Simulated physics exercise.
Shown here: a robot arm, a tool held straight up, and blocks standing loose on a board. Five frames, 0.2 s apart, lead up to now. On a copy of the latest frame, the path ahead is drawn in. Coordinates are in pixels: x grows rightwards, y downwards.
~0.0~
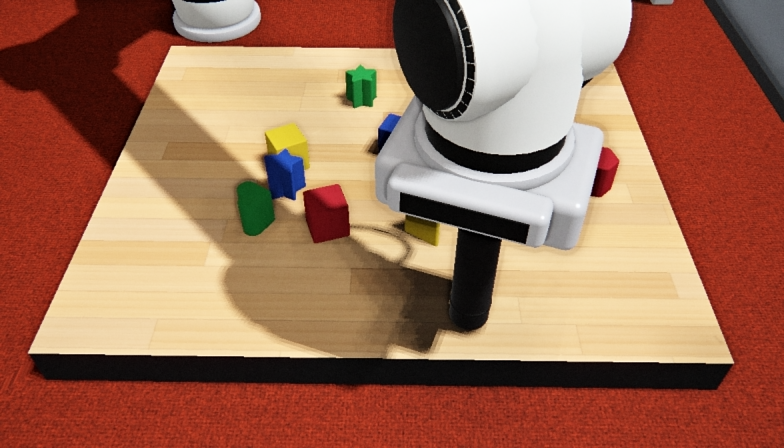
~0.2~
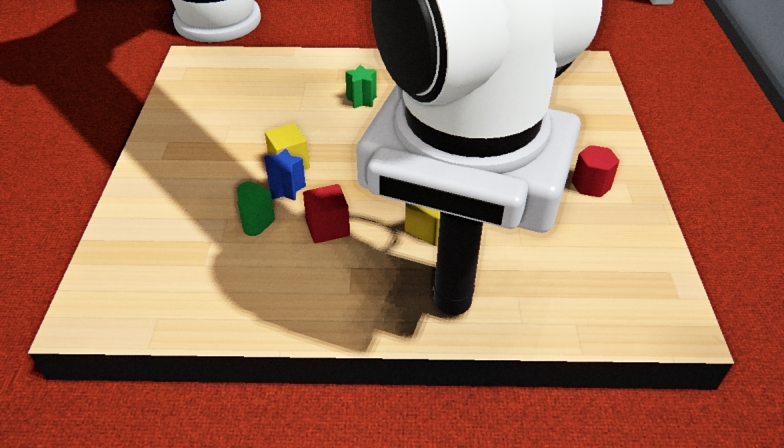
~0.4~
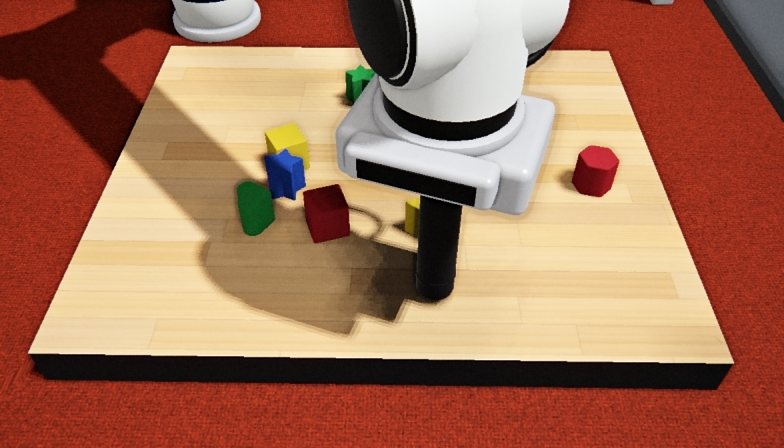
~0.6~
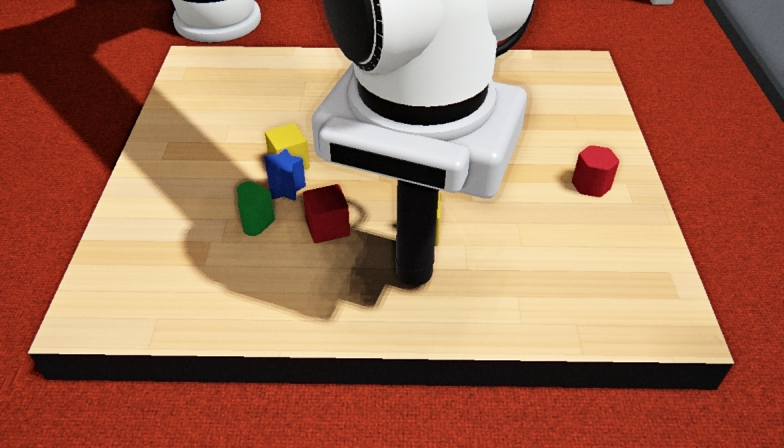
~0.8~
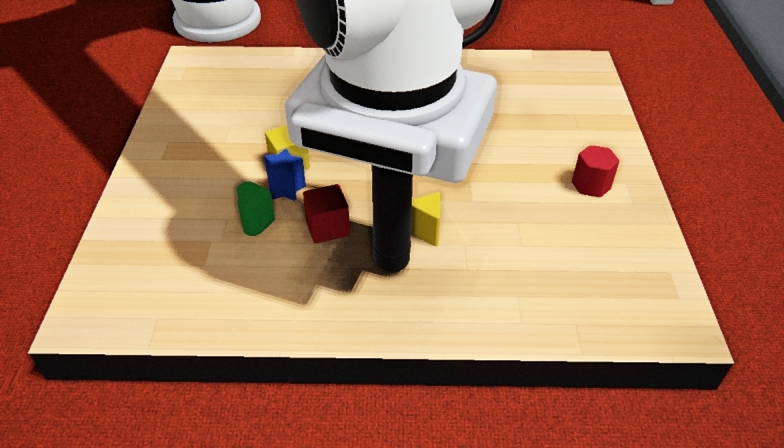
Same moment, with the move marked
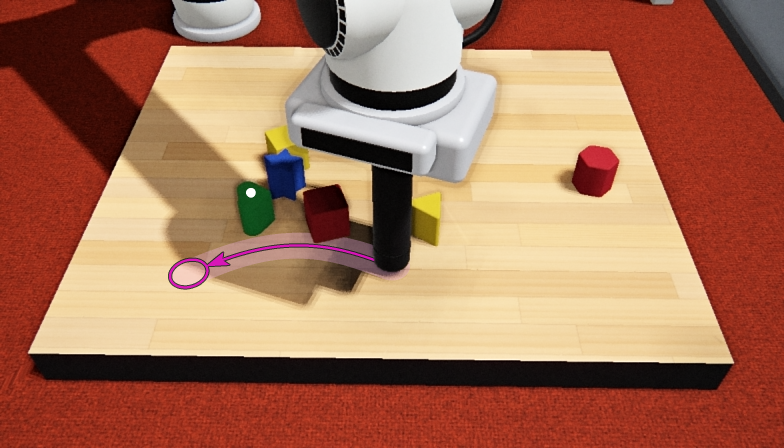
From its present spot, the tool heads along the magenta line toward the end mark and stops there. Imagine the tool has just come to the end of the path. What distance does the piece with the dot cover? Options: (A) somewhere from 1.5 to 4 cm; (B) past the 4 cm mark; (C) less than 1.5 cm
C: Less than 1.5 cm.
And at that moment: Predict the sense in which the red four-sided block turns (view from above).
Looking from above, the answer is clockwise.
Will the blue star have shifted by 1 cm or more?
I expect not.
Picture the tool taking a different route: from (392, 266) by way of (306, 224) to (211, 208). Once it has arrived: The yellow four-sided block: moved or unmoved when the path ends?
By the last moment, the yellow four-sided block will have left its place.
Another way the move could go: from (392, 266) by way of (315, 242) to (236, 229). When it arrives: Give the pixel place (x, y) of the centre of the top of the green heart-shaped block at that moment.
Answer: (222, 180).
The line goes from (392, 266) through (327, 248) and (258, 250) to (189, 273); the dot is on the green heart-shaped block.
The first path, step by step. One third of the way, tool at (326, 241); red four-sided block at (320, 193).
Two thirds of the way, tool at (256, 243); red four-sided block at (317, 191), turned 20° clockwise.
At the end, tool at (187, 267); green heart-shaped block unmoved; blue star unmoved; red four-sided block at (317, 191), turned 20° clockwise.
